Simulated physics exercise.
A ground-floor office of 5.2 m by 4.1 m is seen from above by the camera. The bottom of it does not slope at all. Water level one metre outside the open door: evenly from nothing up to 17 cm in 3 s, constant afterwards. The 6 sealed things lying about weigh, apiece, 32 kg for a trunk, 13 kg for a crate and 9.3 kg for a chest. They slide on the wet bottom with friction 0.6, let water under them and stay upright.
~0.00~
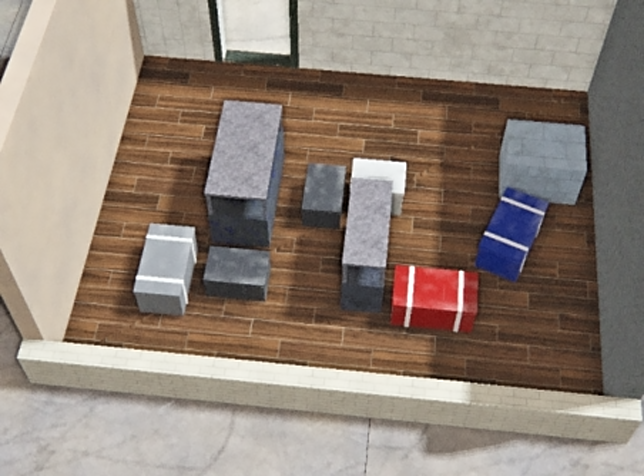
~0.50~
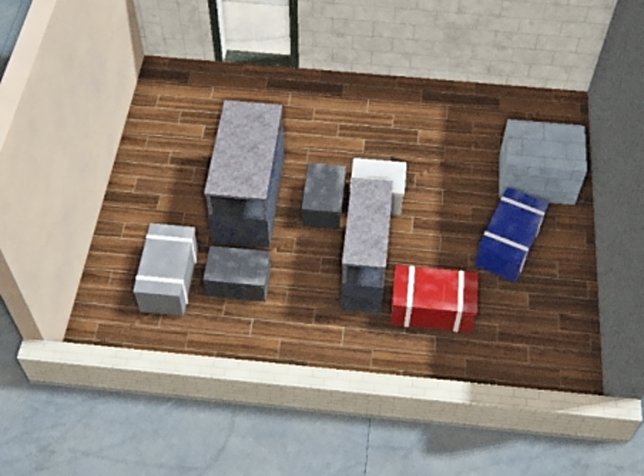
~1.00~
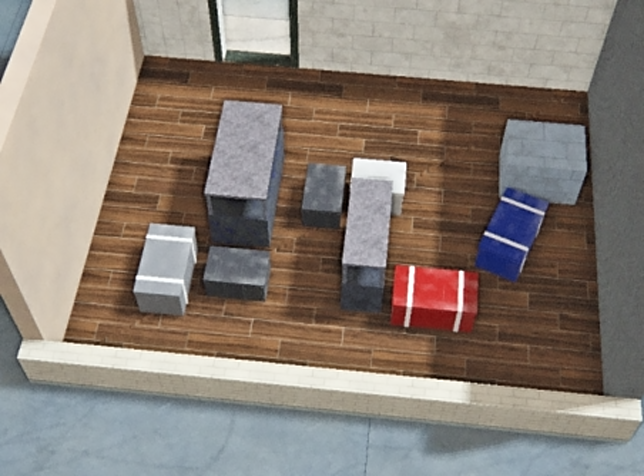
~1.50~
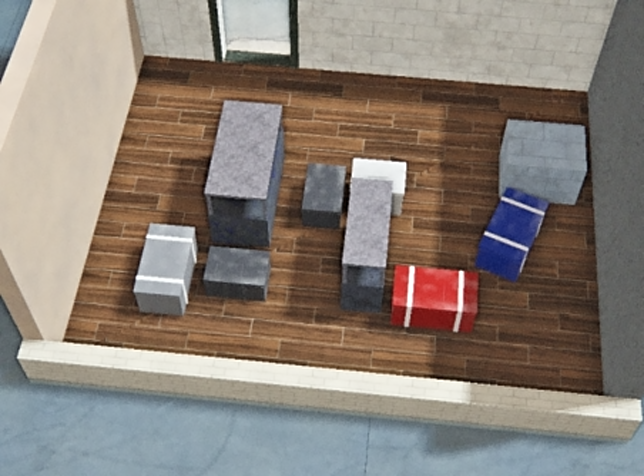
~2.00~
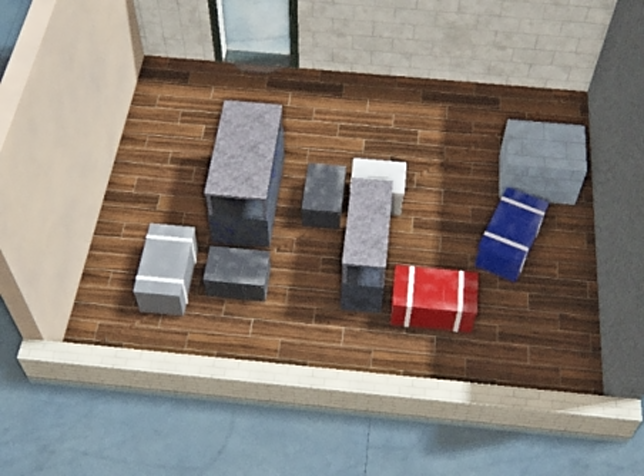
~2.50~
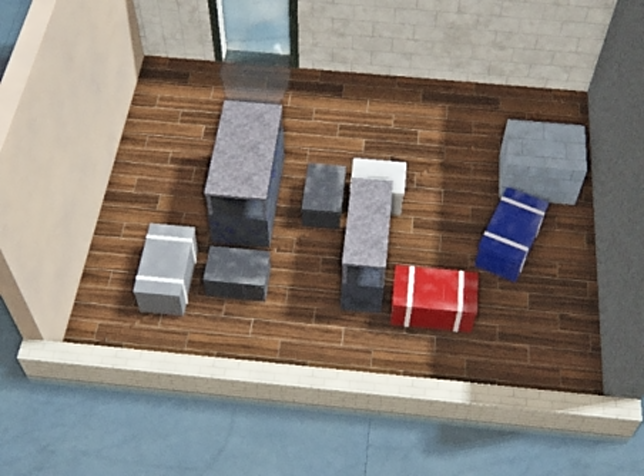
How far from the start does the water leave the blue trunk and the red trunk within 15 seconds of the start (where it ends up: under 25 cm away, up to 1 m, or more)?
The blue trunk remains where it was, the red trunk remains where it was.
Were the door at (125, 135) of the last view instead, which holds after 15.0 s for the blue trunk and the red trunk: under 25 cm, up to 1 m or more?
With that change, the blue trunk would stay roughly in place while the red trunk would stay roughly in place.
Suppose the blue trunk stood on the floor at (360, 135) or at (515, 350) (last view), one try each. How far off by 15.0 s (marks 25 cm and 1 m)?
The first start leaves it basically unmoved, the second leaves it basically unmoved.
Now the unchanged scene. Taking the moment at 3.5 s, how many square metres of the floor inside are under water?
Some 3.0 m2 of it.
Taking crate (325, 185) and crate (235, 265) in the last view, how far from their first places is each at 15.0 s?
Respectively 10 and 0 centimetres.
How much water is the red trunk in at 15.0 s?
5 cm, roughly.
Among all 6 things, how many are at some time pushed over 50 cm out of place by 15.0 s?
0 of them.
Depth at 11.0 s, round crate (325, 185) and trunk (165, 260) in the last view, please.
4 and 5 cm.
After 3.5 s the blue trunk is near (514, 223), 0.0 m from its start, aground; the red trunk is near (436, 289), 0.0 m from its start, aground; 0 afloat.
After 6.8 s the blue trunk is near (514, 223), 0.0 m from its start, aground; the red trunk is near (436, 289), 0.0 m from its start, aground; 0 afloat.
After 11.0 s the blue trunk is near (514, 223), 0.0 m from its start, aground; the red trunk is near (436, 289), 0.0 m from its start, aground; 0 afloat.
After 15.0 s the blue trunk is near (514, 223), 0.0 m from its start, aground; the red trunk is near (436, 289), 0.0 m from its start, aground; 2 afloat.
